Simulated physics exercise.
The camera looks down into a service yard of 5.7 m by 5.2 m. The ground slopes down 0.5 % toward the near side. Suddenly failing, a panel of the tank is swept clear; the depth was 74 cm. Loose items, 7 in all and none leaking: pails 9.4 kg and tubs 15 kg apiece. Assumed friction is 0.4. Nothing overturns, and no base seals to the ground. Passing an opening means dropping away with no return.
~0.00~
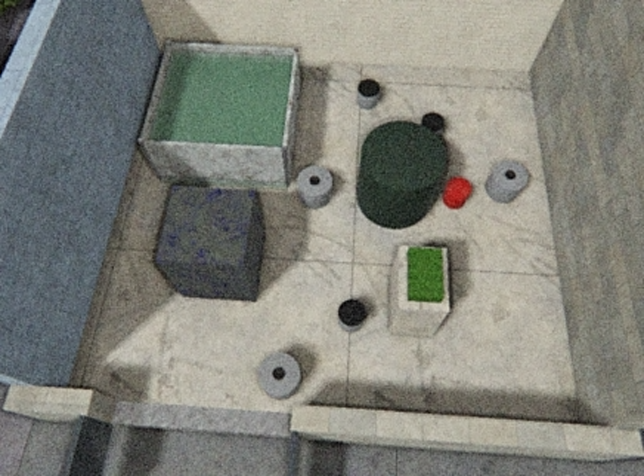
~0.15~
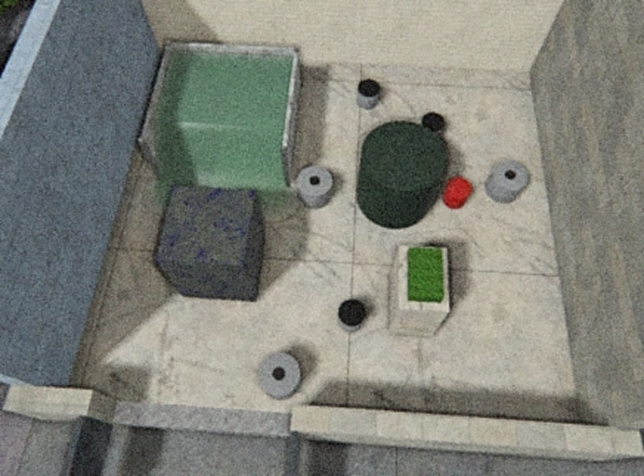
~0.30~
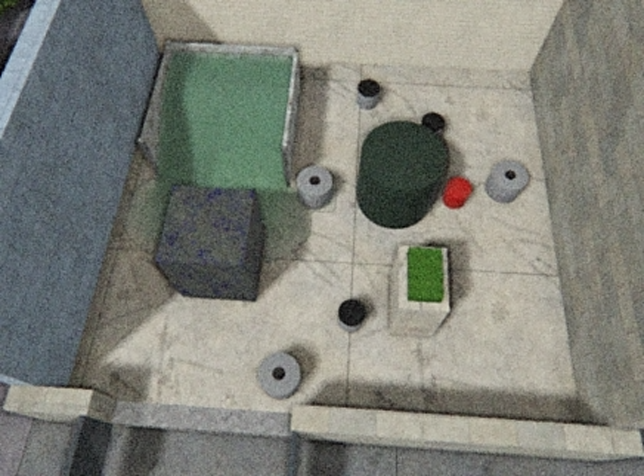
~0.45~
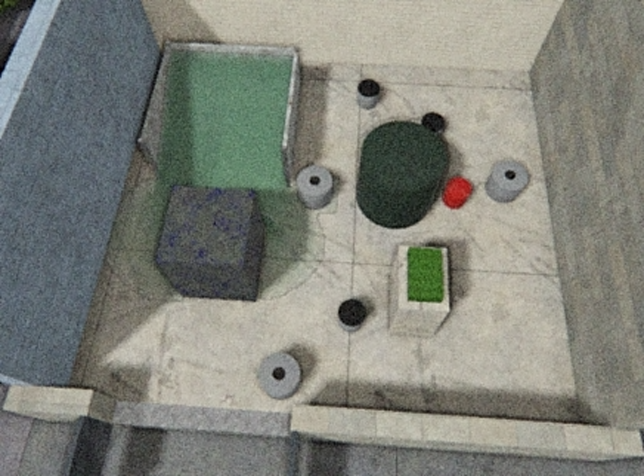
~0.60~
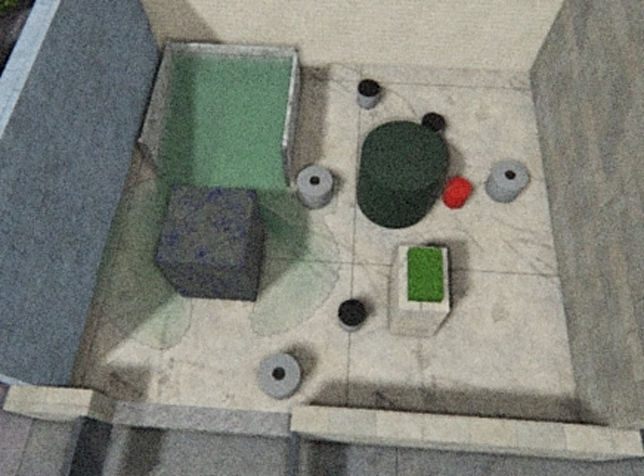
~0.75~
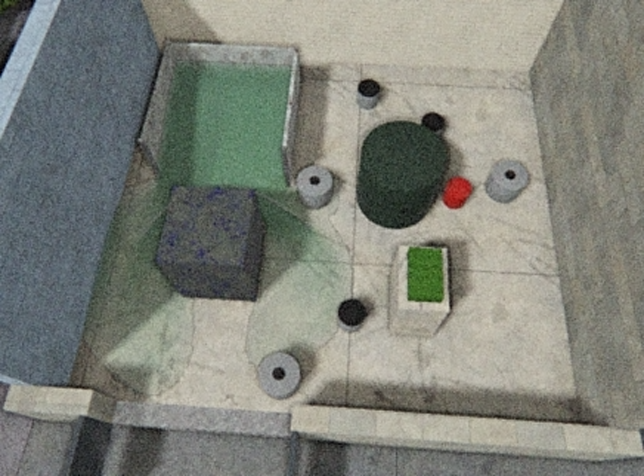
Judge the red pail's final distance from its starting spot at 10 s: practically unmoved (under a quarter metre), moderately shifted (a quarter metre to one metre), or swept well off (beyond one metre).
It is practically unmoved.
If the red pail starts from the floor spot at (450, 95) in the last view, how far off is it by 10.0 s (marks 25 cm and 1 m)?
What happens is that it keeps still.
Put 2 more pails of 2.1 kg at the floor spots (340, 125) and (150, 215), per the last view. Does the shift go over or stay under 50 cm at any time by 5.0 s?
Lab note - in order: Below threshold / above threshold.
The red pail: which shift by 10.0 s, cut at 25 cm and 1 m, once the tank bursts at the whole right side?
Outcome for the red pail: Long-distance displacement.
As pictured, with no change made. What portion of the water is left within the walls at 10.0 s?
Somewhere near 60 percent, give or take.
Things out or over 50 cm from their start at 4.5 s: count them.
2.
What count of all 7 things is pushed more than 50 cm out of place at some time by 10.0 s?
My count gives 2.
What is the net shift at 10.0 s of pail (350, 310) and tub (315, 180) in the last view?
In that order: 150 cm, 40 cm.
After 2.0 s the red pail is near (459, 188), 0.0 m from its start, aground; 0 of 7 are out; 1 afloat.
After 4.5 s the red pail is near (459, 188), 0.0 m from its start, aground; 0 of 7 are out; 0 afloat.
After 7.0 s the red pail is near (459, 188), 0.0 m from its start, aground; 0 of 7 are out; 0 afloat.
After 10.0 s the red pail is near (459, 188), 0.0 m from its start, aground; 0 of 7 are out; 0 afloat.
